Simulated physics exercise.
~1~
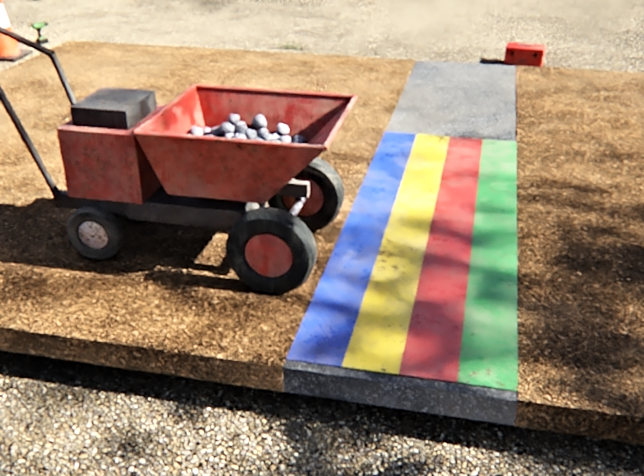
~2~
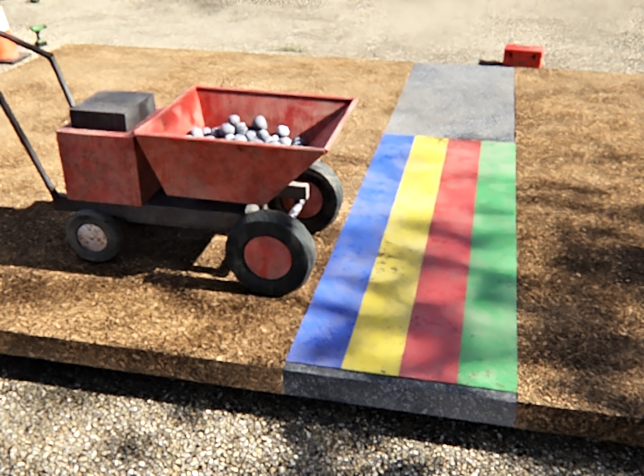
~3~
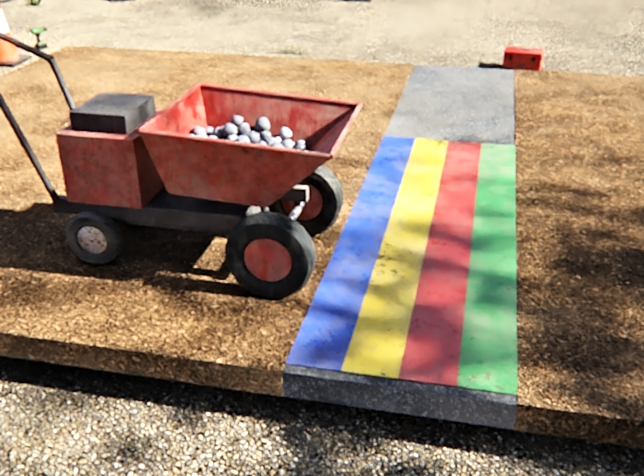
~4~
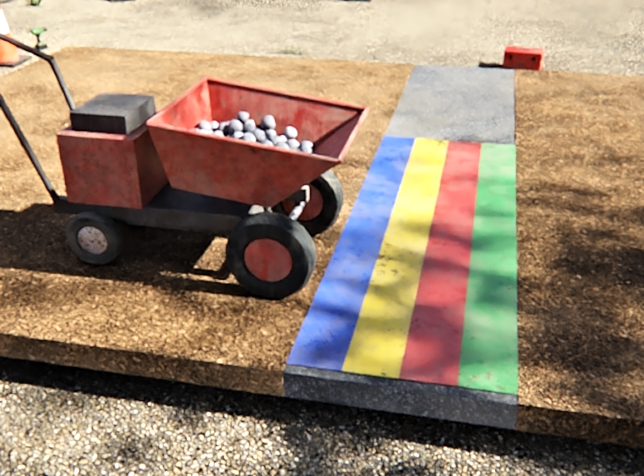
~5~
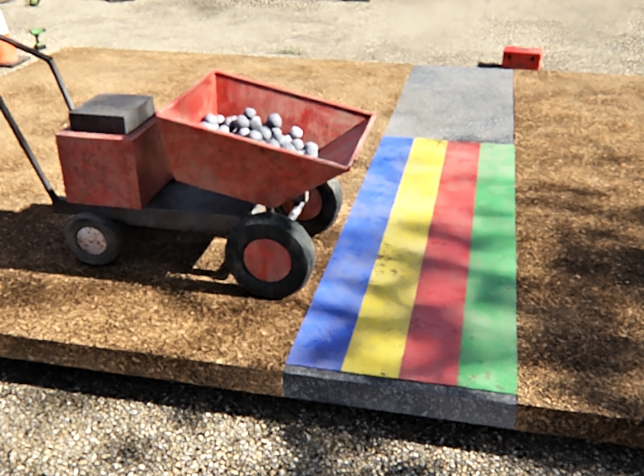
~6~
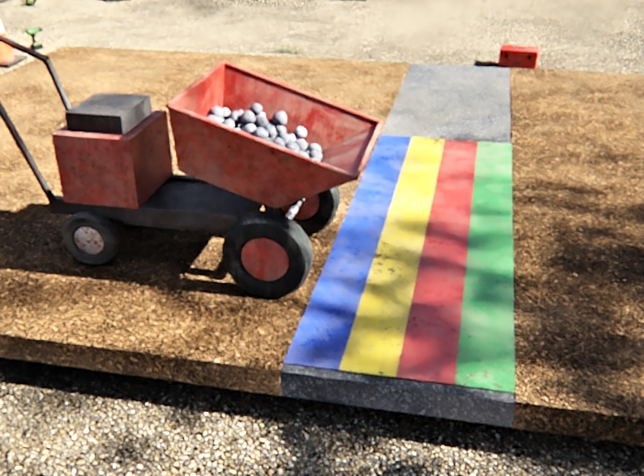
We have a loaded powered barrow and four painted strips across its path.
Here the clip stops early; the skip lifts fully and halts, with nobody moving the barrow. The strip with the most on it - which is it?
That is the red strip.
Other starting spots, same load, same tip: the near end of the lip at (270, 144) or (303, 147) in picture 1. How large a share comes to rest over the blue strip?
About 10 per cent first, about 0 per cent second.
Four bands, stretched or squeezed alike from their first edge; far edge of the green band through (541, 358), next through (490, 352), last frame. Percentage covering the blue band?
I'd say about 0 % for the first and about 0 % for the second.
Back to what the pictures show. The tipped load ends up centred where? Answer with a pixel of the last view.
Somewhere close to (450, 273) in the last picture.
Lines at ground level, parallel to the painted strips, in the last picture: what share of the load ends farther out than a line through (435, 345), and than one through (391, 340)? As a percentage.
Some 40 and some 80 per cent, respectively.
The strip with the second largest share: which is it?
Rank two: The green strip.
Soon after the last picture, skip tipped steeply; all in the skip.
A little later, skip tipped right over; about half in the skip; a small part over the yellow strip; about a third over the red strip; a stray few over the green strip.
Later still, skip tipped right over; about a quarter in the skip; a small part over the yellow strip; about half over the red strip; about a quarter over the green strip; a small part off the paint.
At rest, skip tipped right over; about a quarter in the skip; none over the blue strip; a small part over the yellow strip; about half over the red strip; about a quarter over the green strip; a small part off the paint.
